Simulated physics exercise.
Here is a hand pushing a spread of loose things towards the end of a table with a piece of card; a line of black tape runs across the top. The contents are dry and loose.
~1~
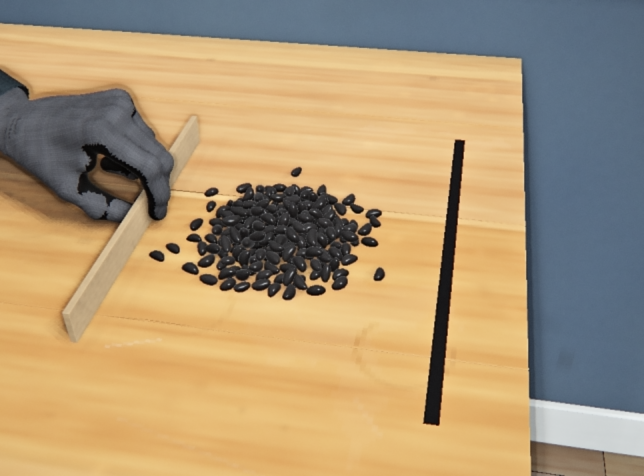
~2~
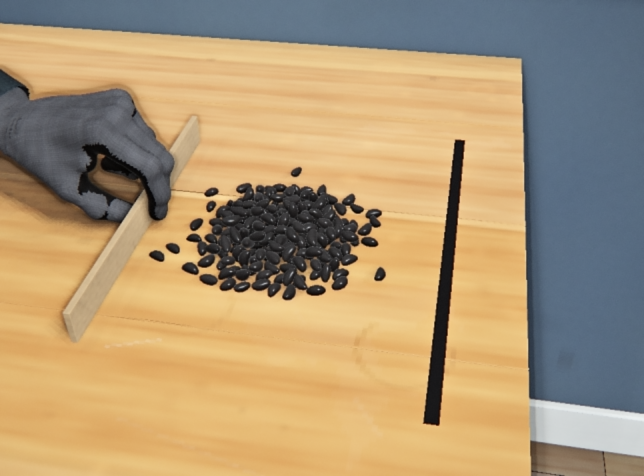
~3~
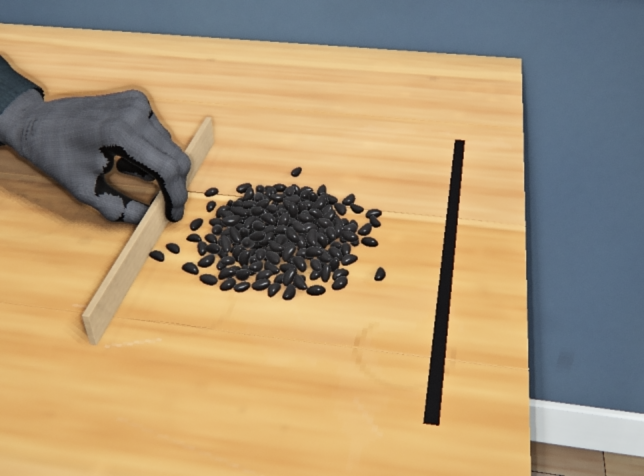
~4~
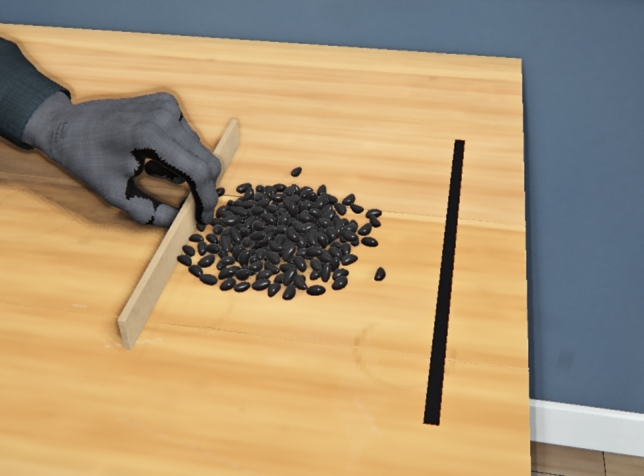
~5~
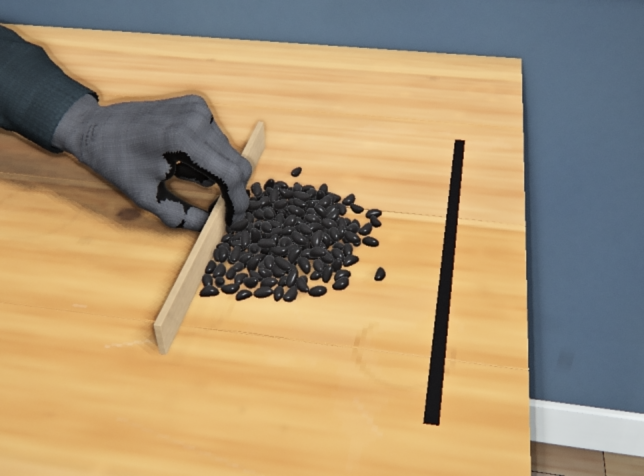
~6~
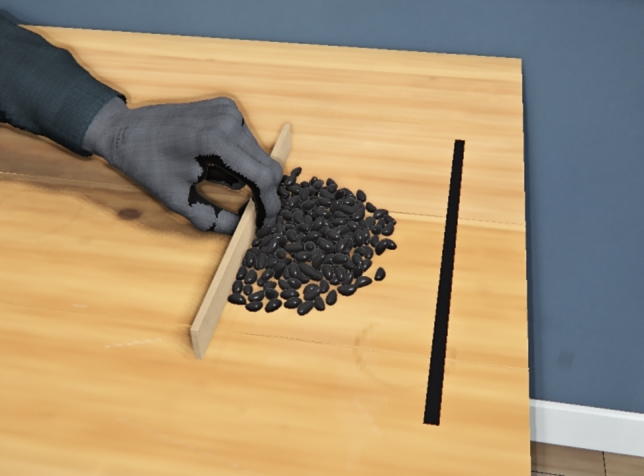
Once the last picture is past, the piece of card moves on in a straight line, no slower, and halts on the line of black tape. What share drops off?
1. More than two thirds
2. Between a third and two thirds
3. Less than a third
Between a third and two thirds.
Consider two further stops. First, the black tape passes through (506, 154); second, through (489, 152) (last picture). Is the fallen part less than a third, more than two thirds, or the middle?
Try 1 - above two thirds; try 2 - beyond two thirds.
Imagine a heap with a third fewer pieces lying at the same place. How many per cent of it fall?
Roughly 30 in a hundred.
Just after the last frame, piece of card still moving, near (355, 220); heap all on the table, its front near (485, 253).
A moment on, piece of card stopped at the black tape; heap roughly a third over the edge.
Further on, piece of card stopped at the black tape; heap roughly half over the edge.
When it is over, piece of card stopped at the black tape; heap roughly half over the edge.
